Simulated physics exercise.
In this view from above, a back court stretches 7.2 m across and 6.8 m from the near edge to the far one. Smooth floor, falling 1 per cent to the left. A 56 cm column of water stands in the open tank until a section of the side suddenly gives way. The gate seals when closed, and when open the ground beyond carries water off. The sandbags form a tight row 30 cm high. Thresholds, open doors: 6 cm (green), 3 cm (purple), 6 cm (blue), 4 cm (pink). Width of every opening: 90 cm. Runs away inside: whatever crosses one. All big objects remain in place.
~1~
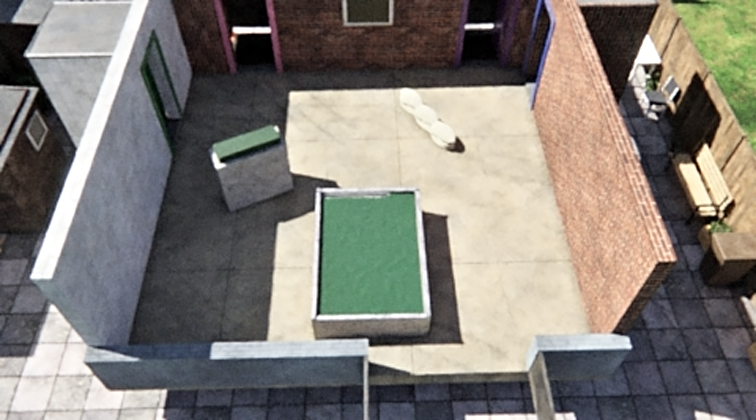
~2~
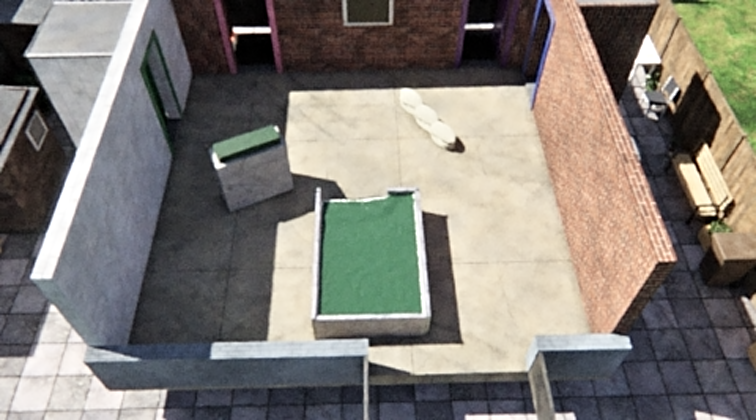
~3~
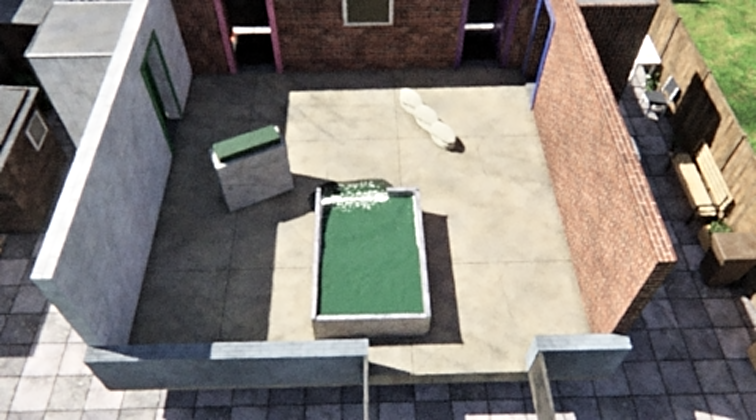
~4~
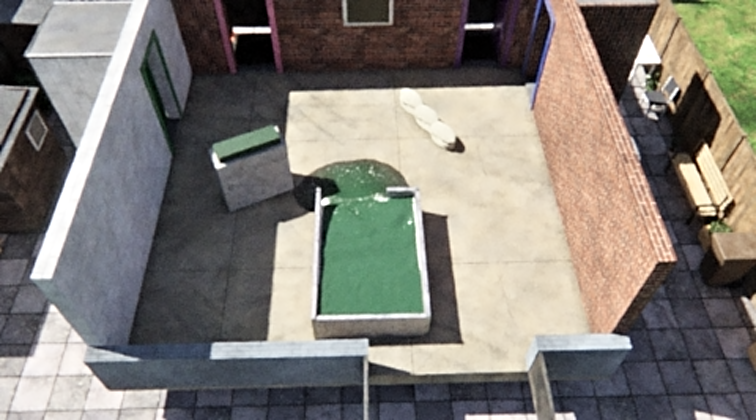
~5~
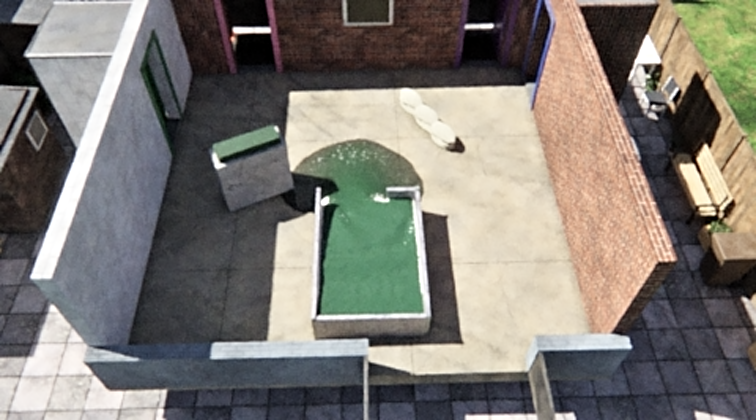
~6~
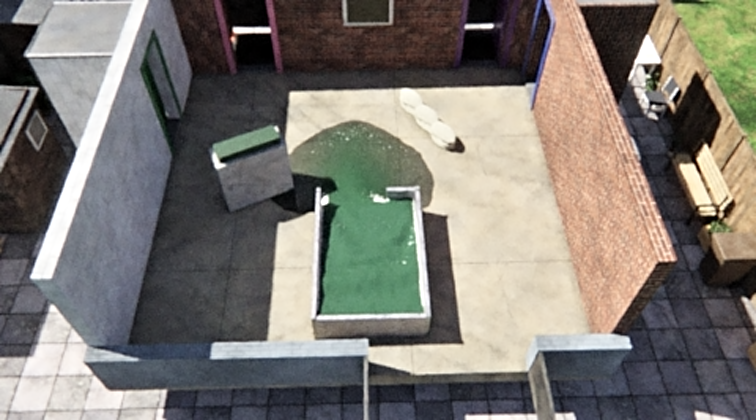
A walled back court with a pale, smooth floor is seen from high above, with an open-topped tank of green water standing near its front edge. A grey box with a green top sits to the left, a cream lumpy object lies towards the back, and brick walls rise behind and to the right. Water breaks from the tank's far side in white froth and spreads backwards in a widening dark-green fan, while the camera stays still.
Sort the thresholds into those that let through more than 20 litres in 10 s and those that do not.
Sorted: Green door lets more through; purple door does not; blue door does not; pink door lets more through.
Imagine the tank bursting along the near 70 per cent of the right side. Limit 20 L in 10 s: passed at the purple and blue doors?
Compared with the limit, purple is higher and blue is lower.
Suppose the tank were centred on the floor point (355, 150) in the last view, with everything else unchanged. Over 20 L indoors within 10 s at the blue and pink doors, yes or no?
Checking the limit: The blue door is beyond it and the pink door is beyond it.
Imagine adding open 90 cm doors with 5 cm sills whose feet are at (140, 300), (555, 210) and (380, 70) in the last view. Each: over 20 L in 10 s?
In that order: Not over, under, past it.
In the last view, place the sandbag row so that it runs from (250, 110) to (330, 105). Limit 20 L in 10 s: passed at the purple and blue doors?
Checking the limit, purple is too much, blue is too much.
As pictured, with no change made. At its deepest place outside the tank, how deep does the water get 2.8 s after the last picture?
It gets to some 28 cm.
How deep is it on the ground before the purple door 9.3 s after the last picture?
It comes to near 3.5 cm.
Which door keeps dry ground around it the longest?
Answer: The blue door.
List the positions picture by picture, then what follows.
In the first frame, still water, 56 cm deep, in the open tank at (369, 251).
In the second frame, water pours out on the open tank's far side and has run 0.6 m, to a hidden place; typically 10 cm deep outside, 56 cm at the open tank's back.
In the third frame, water pours out on the open tank's far side and has run 0.9 m, to (383, 183); typically 9 cm deep outside, 56 cm at the open tank's back.
In the fourth frame, the front is at (370, 162), 1.3 m from the gap on the open tank's far side; 1.9 m2 of floor is under water; 56 cm left at the back of the open tank.
In the fifth frame, water pours out on the open tank's far side and has run 1.8 m, to (363, 142); typically 5 cm deep outside, 56 cm at the open tank's back.
In the sixth frame, the front is at (351, 124), 2.3 m from the gap on the open tank's far side; 4.3 m2 of floor is under water; 56 cm left at the back of the open tank.
Then, 0.7 s after the last picture water covers 20 % of the floor and is deepest (30 cm) near (348, 204); green door not reached, purple door not reached, blue door not reached, pink door not reached.
Then, 1.5 s after the last picture water covers 30 % of the floor and is deepest (26 cm) near (373, 75); green door not reached, purple door not reached, blue door not reached, pink door 12 cm at the sill, 3 L in.
Then, 2.8 s after the last picture water covers 40 % of the floor and is deepest (28 cm) near (192, 79); green door 3 cm at the sill, 0 L in, purple door 3 cm at the sill, 0 L in, blue door not reached, pink door 14 cm at the sill, 64 L in.
Then, 5.3 s after the last picture water covers 60 % of the floor and is deepest (16 cm) near (186, 102); green door 10 cm at the sill, 6 L in, purple door 3 cm at the sill, 0 L in, blue door 7 cm at the sill, 7 L in, pink door 9 cm at the sill, 121 L in.
Then, 9.3 s after the last picture water covers 85 % of the floor and is deepest (10 cm) near (123, 367); green door 8 cm at the sill, 43 L in, purple door 4 cm at the sill, 6 L in, blue door 4 cm at the sill, 8 L in, pink door 8 cm at the sill, 192 L in.
